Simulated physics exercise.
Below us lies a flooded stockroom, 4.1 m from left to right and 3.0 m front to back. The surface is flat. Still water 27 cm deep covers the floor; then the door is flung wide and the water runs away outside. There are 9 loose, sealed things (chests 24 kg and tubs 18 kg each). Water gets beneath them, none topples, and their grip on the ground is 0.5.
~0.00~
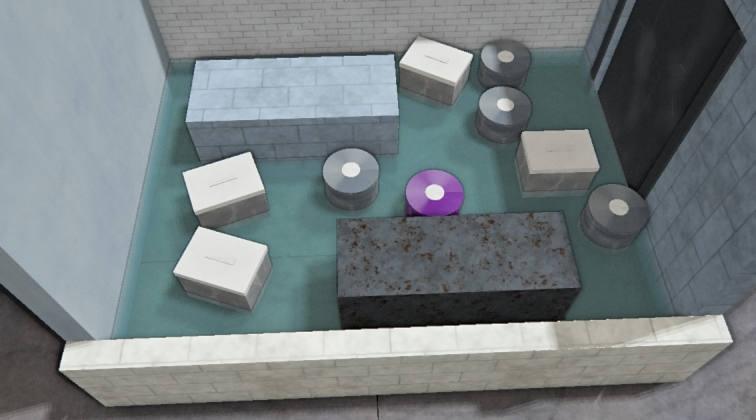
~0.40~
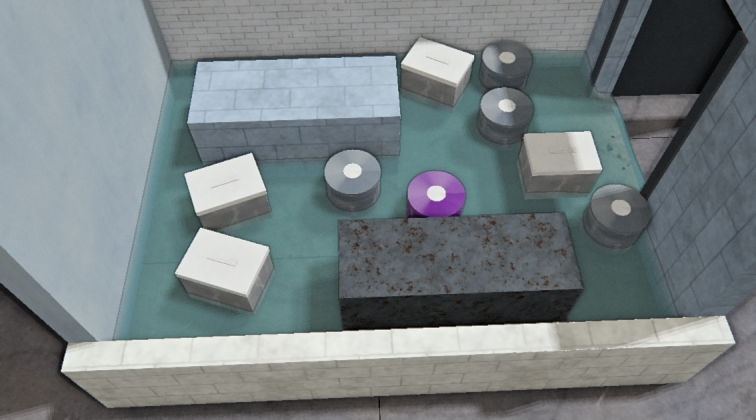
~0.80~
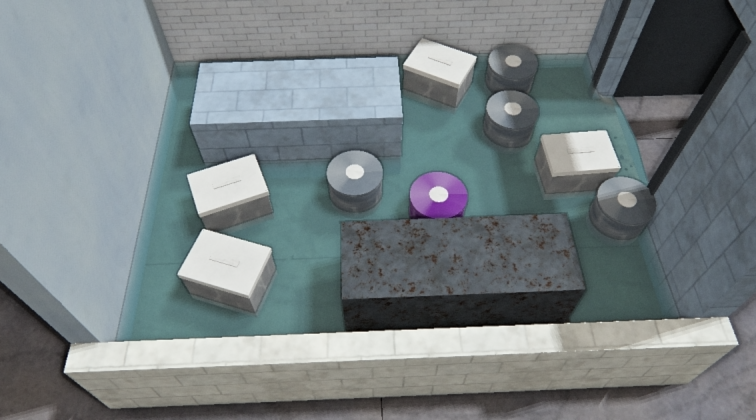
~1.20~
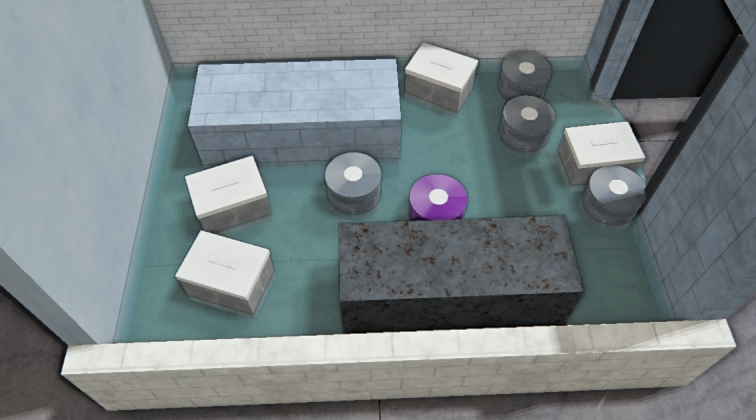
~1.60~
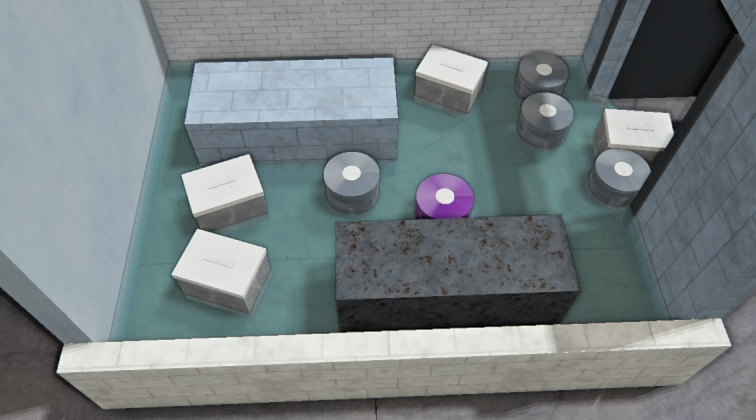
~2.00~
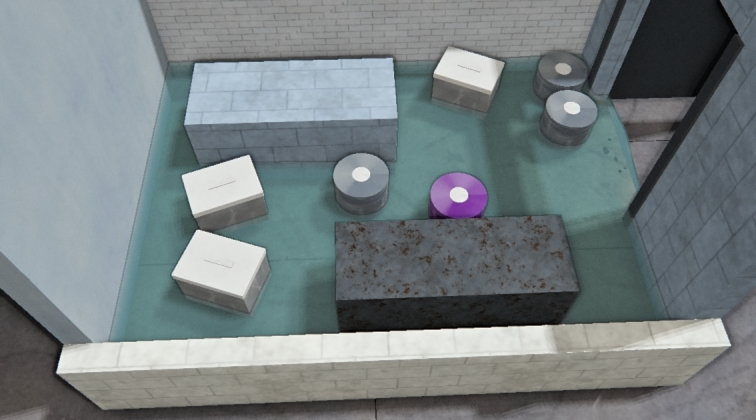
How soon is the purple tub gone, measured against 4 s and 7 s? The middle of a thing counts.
Expect it between the two times.
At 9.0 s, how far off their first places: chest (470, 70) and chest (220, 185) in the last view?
In that order: Washed out, 200 cm.
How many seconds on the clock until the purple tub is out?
Near 5.0 s.
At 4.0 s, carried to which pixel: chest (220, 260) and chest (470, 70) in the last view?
Near (259, 250) and (556, 69).
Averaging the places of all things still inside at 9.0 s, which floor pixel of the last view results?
Near (379, 225).
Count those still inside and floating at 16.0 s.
I count 0.
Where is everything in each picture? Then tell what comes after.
The purple tub at (435, 193), afloat; 27 cm deep round most things; 0 of 9 have shifted, in the first picture.
The purple tub at (436, 194), afloat; about 2560 L in view; 0 of 9 have shifted, in the second picture.
The purple tub at (439, 195), afloat; 27 cm deep round most things; 2 of 9 have shifted, in the third picture.
The purple tub at (438, 197) floats; about 2400 L in view; 4 of 9 have shifted, in the fourth picture.
The purple tub at (445, 197), afloat, 10 cm from its start; about 2330 L in view; 6 of 9 have shifted, in the fifth picture.
The purple tub at (459, 195), afloat, 21 cm from its start; 21 cm deep round most things; 7 of 9 have shifted, in the sixth picture.
After 4.0 s the purple tub is near (559, 176), 1.1 m from its start, afloat; 4 of 9 are out; 5 afloat.
After 9.0 s the purple tub has gone out (at 5.2 s); 7 of 9 are out; 2 afloat.
After 16.0 s the purple tub has gone out (at 5.2 s); 7 of 9 are out; 0 afloat.
After 20.0 s the purple tub has gone out (at 5.2 s); 7 of 9 are out; 0 afloat.
